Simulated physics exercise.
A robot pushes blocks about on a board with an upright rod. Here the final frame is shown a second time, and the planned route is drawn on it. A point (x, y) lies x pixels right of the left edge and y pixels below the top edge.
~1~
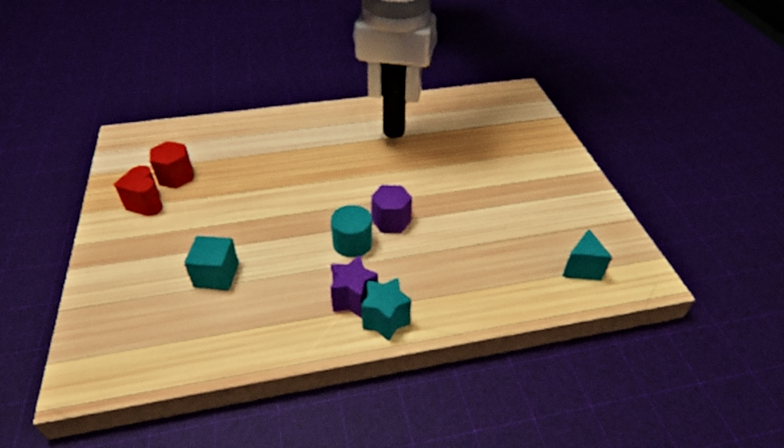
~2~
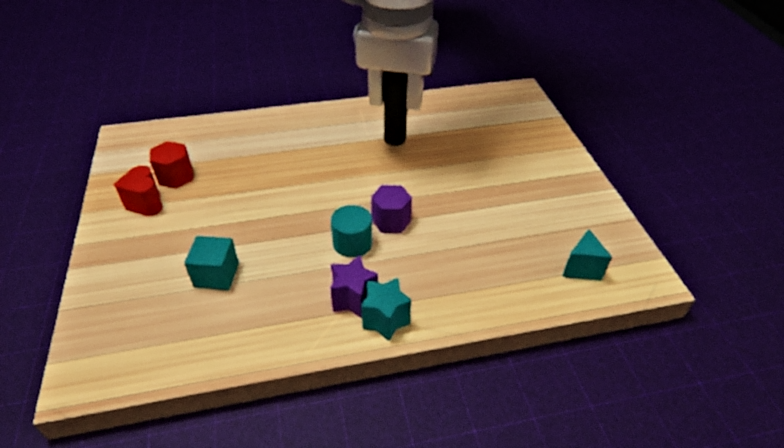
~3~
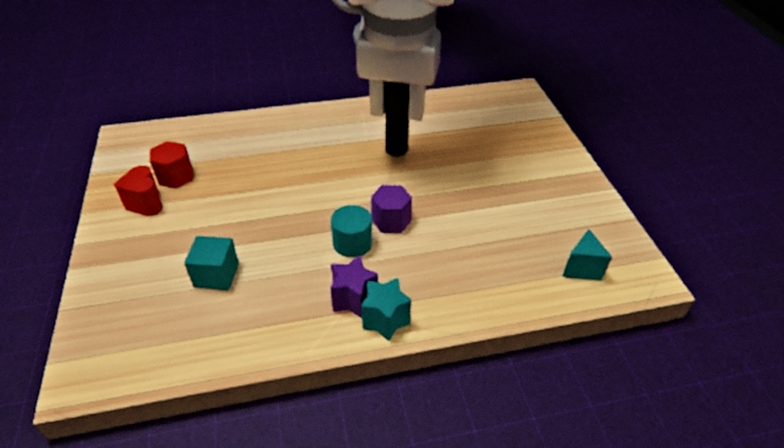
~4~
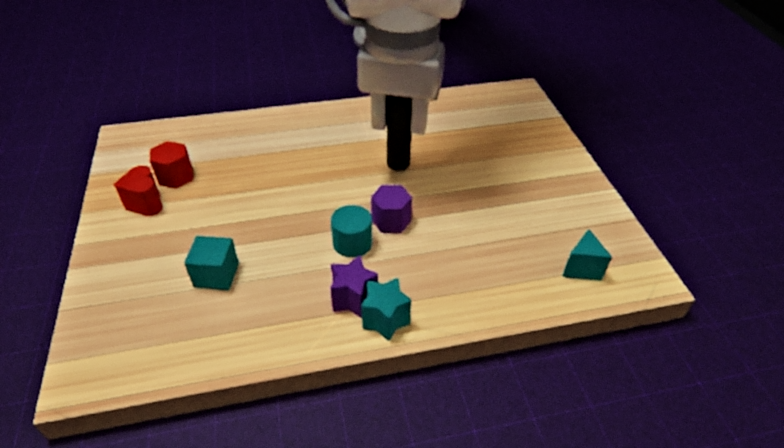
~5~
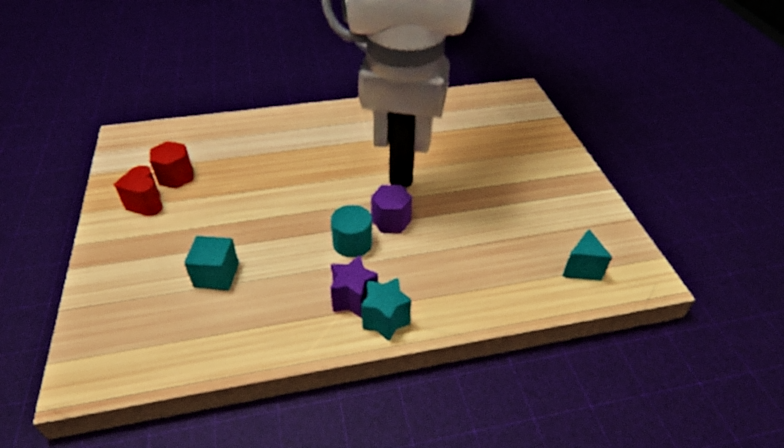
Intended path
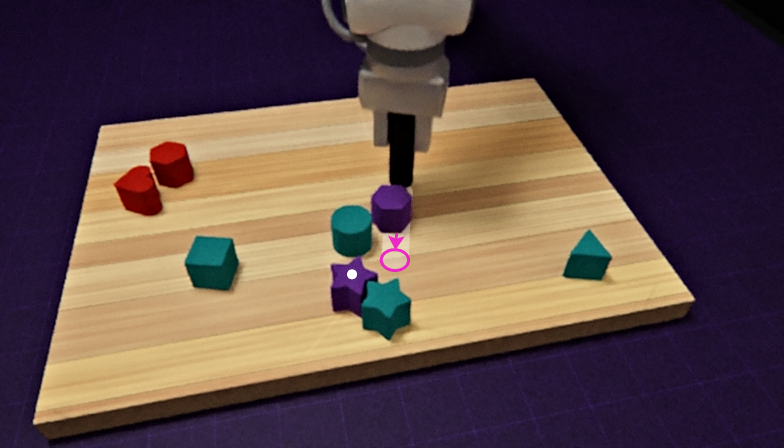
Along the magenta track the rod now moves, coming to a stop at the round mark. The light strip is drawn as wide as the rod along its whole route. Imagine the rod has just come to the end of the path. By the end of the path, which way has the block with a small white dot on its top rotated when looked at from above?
Viewed from overhead, the block with a small white dot on its top winds up turned anticlockwise.
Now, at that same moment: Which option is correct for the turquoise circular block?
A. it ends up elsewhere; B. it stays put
A: It ends up elsewhere.
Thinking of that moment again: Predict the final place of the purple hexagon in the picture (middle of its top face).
The centre of its top will be at (367, 250).
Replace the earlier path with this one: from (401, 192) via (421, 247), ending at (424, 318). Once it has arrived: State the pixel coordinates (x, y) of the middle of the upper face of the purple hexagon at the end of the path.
Around pixel (389, 218).
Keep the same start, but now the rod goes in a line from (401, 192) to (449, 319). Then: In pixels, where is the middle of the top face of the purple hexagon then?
It is at (388, 216).
The drawn path runs in a line from (401, 192) to (395, 260); the dot is on the purple star-shaped block.
The first path, step by step. One third of the way, rod (399, 203); purple hexagon (387, 209), turned 15° clockwise.
Two thirds of the way, rod (397, 226); turquoise circular block (338, 226); purple hexagon (378, 231), turned 35° clockwise.
At the end, rod (395, 250); turquoise circular block (337, 226); purple star-shaped block (346, 277), turned 20° anticlockwise; turquoise star-shaped block not moved; purple hexagon (367, 250), turned 70° clockwise.
